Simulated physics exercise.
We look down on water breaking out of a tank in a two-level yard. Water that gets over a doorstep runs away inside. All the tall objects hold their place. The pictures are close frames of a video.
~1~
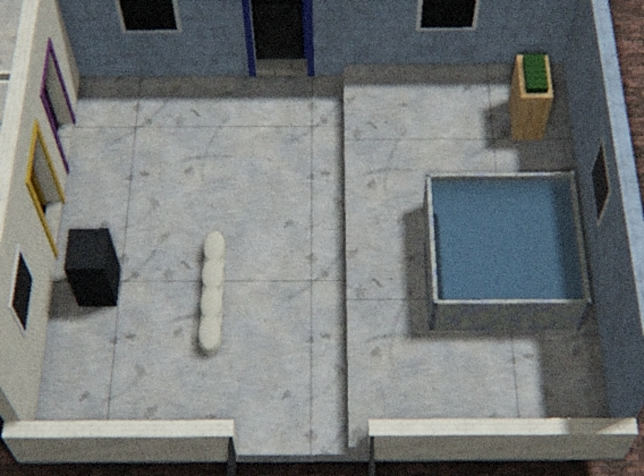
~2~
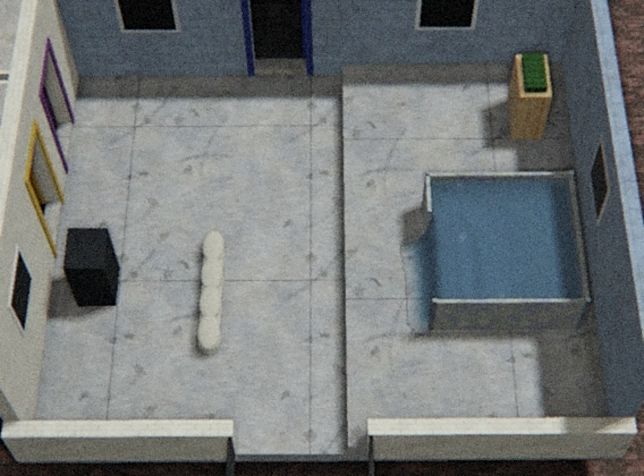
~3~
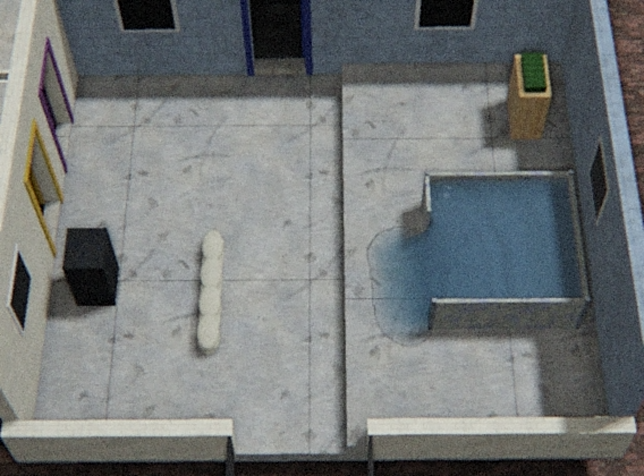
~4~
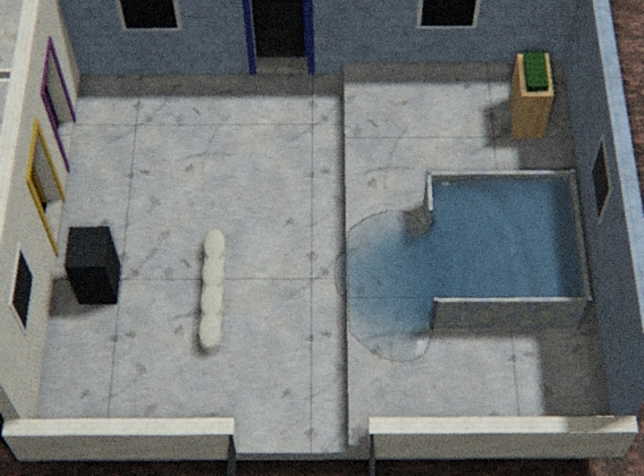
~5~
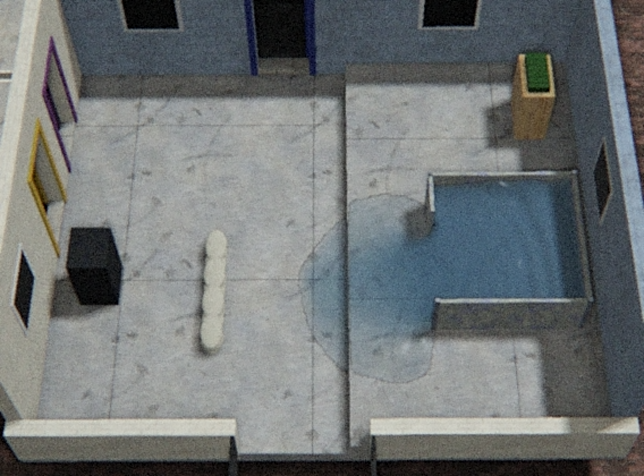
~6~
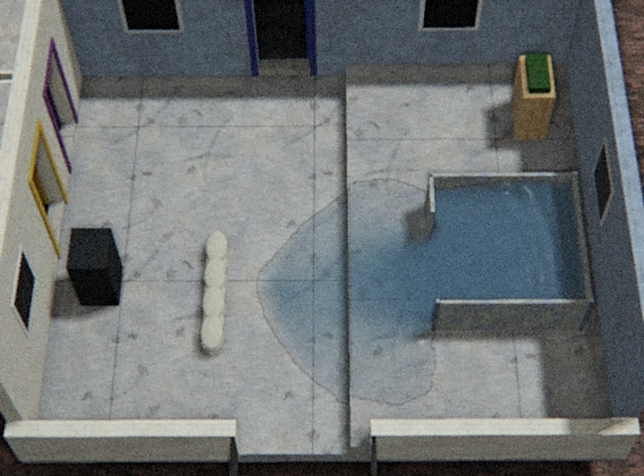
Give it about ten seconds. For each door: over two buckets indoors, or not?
One by one: The blue door stays under that; the yellow door stays under that; the purple door takes more than that.
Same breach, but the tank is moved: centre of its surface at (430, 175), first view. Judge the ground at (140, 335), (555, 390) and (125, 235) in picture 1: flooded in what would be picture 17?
One after the other: Covered, no water, under water.
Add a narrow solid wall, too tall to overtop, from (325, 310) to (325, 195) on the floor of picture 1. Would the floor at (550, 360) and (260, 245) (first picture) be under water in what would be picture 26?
In turn: Dry, awash.
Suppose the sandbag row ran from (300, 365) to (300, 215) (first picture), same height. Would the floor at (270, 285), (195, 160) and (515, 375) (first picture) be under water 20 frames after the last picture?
In that order: Flooded, awash, free of water.
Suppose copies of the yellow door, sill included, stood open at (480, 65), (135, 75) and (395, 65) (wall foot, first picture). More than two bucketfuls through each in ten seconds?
In that order: Stays under, takes more, holds.
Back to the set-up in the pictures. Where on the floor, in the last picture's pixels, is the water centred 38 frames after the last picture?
Roughly at (264, 249).
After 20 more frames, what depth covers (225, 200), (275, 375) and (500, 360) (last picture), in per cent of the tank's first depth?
In turn 10, 14 and 0 in a hundred.
A moment on, water covers 30 % of the floor; the blue door not reached, the yellow door not reached, the purple door not reached.
Next, water covers 45 % of the floor; the blue door not reached, the yellow door not reached, the purple door not reached.
Then, water covers 55 % of the floor; the blue door not reached, the yellow door wet at the sill, nothing in, the purple door under two buckets in.
Later, water covers 65 % of the floor; the blue door wet at the sill, nothing in, the yellow door wet at the sill, nothing in, the purple door over two buckets in.
In the end, water covers 65 % of the floor; the blue door wet at the sill, nothing in, the yellow door wet at the sill, nothing in, the purple door far over two buckets in.
